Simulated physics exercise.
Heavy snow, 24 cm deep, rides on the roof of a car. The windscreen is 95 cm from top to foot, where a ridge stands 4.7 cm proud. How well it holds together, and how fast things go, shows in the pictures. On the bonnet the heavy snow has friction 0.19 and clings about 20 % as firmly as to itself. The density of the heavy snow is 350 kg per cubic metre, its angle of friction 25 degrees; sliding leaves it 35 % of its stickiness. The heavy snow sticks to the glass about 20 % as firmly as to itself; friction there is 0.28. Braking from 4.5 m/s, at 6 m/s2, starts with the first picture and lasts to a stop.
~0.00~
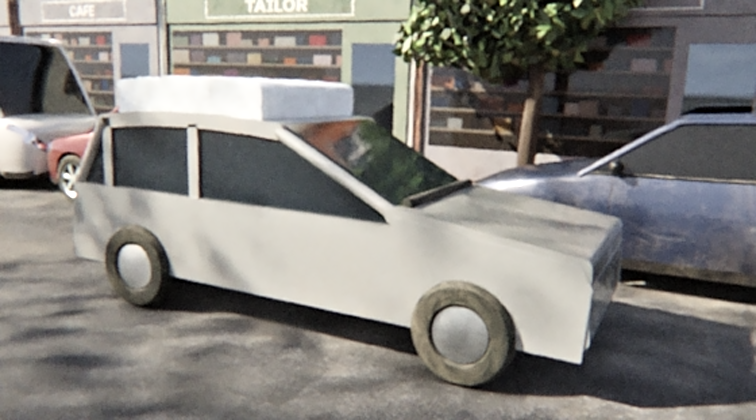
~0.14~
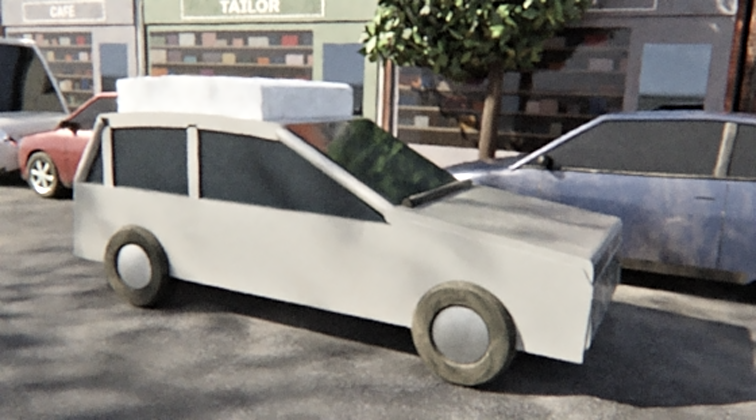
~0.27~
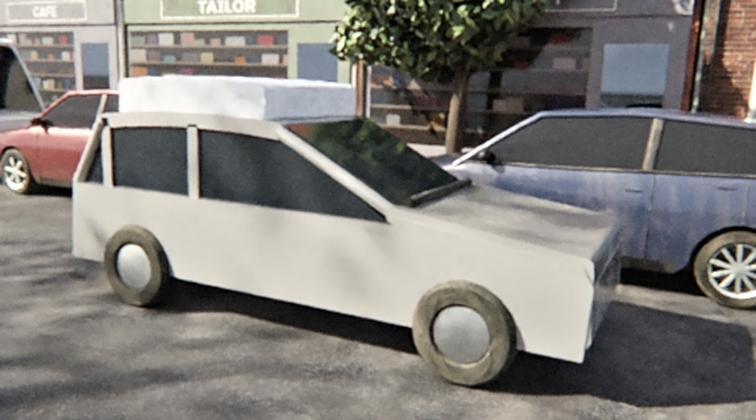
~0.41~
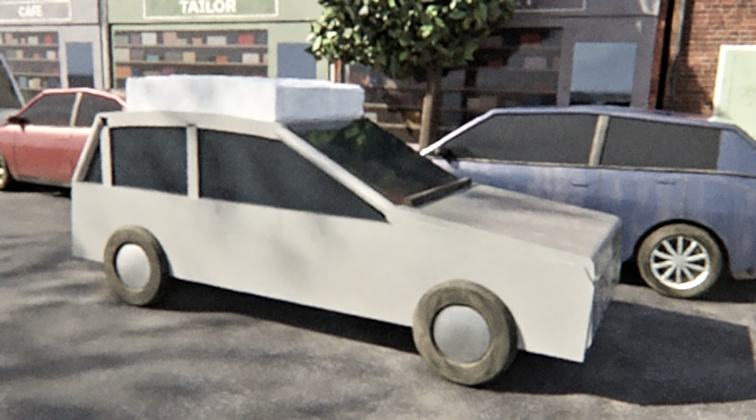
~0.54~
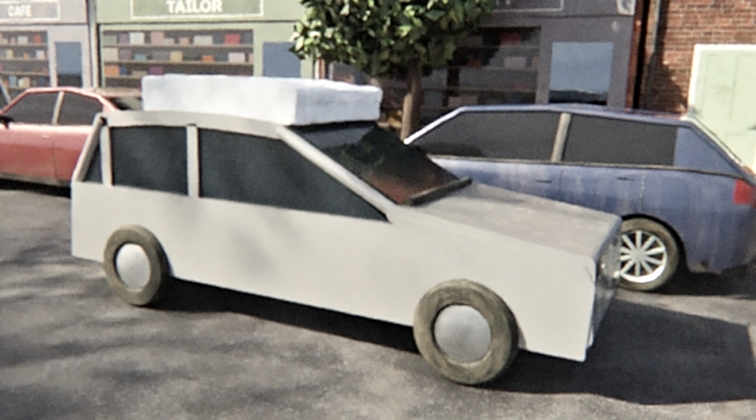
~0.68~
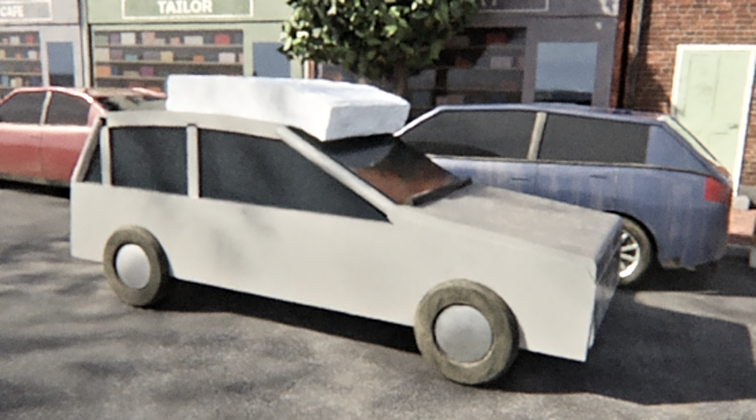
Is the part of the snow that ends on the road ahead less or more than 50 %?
It comes out more than 50 %.
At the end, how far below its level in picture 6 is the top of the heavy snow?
Roughly 60 cm.
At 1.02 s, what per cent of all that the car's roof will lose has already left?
About 100 %.
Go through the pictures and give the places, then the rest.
The first picture shows leading edge of the heavy snow at (261, 102).
The second picture shows leading edge of the heavy snow at (262, 102).
The third picture shows leading edge of the heavy snow at (264, 102), its middle shifted 2.2 cm.
The fourth picture shows leading edge of the heavy snow at (275, 101), its middle shifted 10 cm.
The fifth picture shows leading edge of the heavy snow at (296, 96), its middle shifted 26 cm, 8 % of it past the top of the windscreen, in one piece.
The sixth picture shows leading edge of the heavy snow at (330, 112), its middle shifted 49 cm, 26 % of it past the top of the windscreen, cracking.
After 1.02 s, 3 % of the snow is on the roof, 68 % on the glass, 30 % on the bonnet and none has gone off the nose.
After 1.43 s, none of the snow is on the roof, 9 % on the glass, 82 % on the bonnet and 8 % has gone off the nose.
After 1.84 s, none of the snow is on the roof, 4 % on the glass, 43 % on the bonnet and 53 % has gone off the nose.
After 2.25 s, none of the snow is on the roof, 4 % on the glass, 22 % on the bonnet and 74 % has gone off the nose.
After 3.80 s, at the end, none of the snow is on the roof, 4 % on the glass, 12 % on the bonnet and 83 % has gone off the nose.
